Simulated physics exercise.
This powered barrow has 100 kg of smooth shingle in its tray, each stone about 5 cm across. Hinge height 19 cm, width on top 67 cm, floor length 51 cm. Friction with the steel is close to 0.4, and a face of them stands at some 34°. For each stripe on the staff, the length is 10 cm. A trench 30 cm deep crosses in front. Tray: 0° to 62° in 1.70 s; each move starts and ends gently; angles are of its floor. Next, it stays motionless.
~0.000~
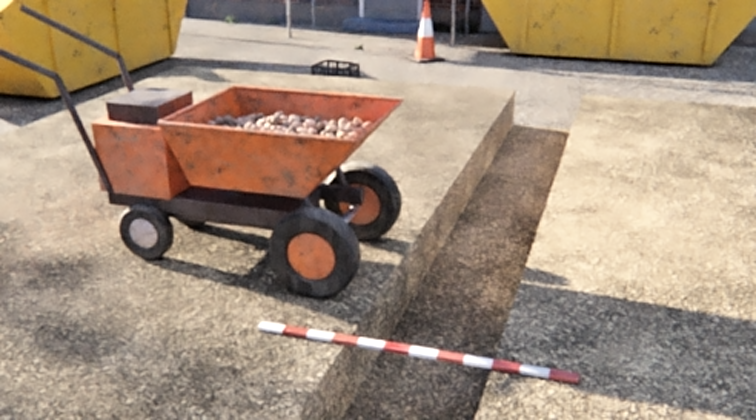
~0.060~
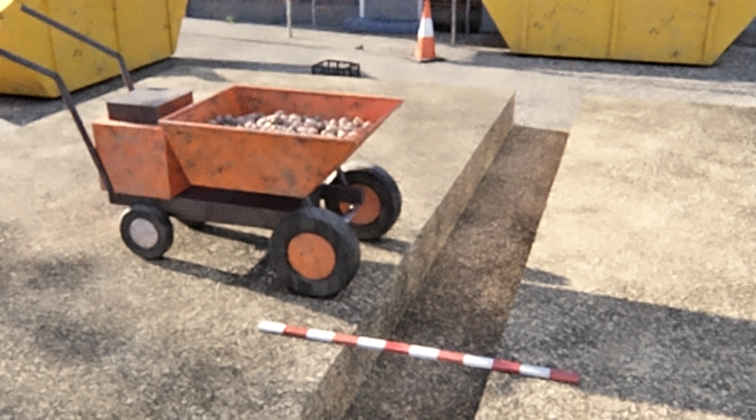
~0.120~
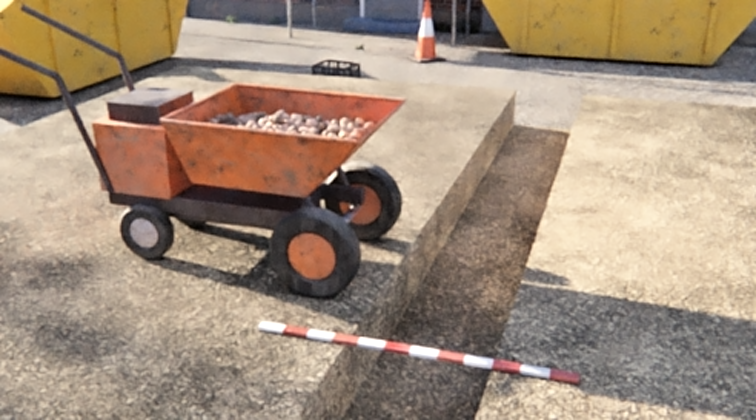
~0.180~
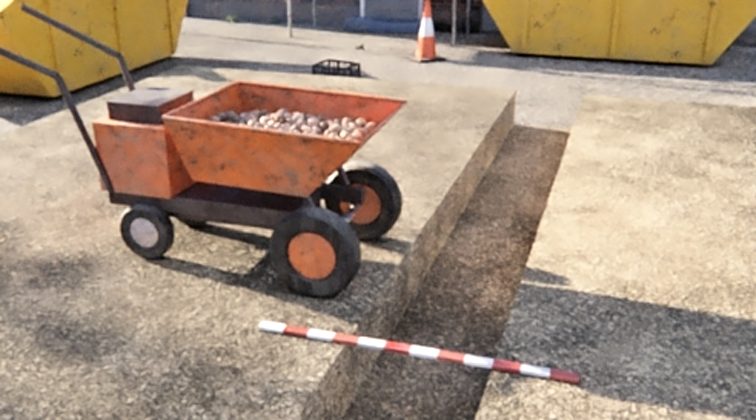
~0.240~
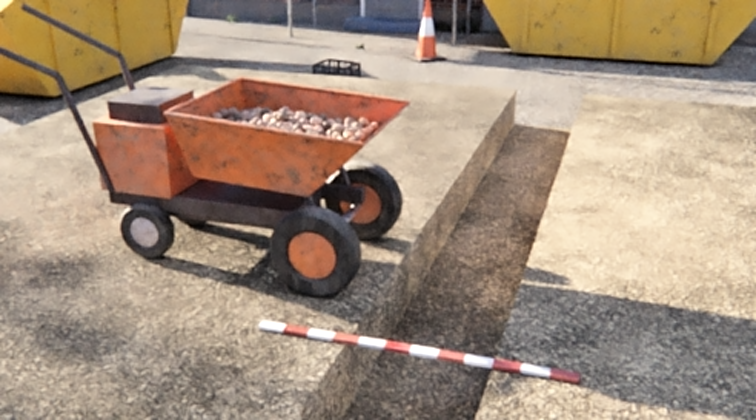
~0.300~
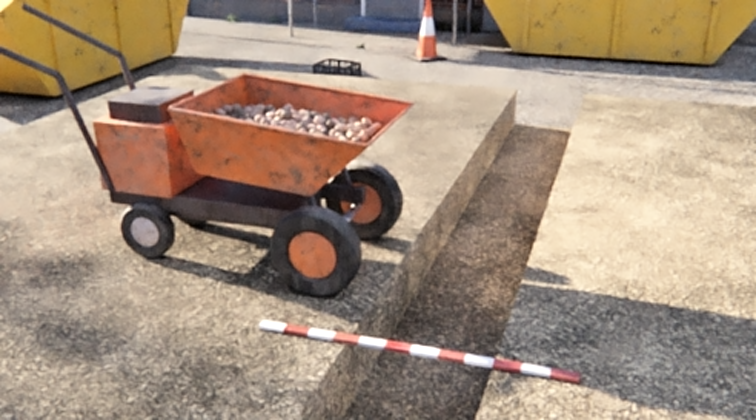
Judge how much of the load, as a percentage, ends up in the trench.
Around 84 %.
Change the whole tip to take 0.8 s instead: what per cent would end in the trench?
Then roughly 65 percent.
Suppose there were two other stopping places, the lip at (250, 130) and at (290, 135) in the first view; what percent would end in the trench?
First spot about 95, second spot about 100 per cent.
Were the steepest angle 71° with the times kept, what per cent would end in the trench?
In that case near 80 per cent.
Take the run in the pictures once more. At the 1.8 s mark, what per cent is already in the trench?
35 per cent or so by then.
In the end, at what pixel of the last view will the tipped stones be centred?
Their middle ends up near (488, 331).
After 1.3 s the floor is at 52°; 100 % in the tray; the foremost stones are at (444, 200).
After 1.8 s the floor is at 62°; 56 % in the tray, 37 % in the trench, 7 % past the trench; the foremost stones are at (558, 297).
After 2.2 s the floor is at 62°; 27 % in the tray, 57 % in the trench, 16 % past the trench; the foremost stones are at (630, 301).
After 4.1 s the floor is at 62°; 0 % in the tray, 84 % in the trench, 16 % past the trench; the foremost stones are at (660, 298).
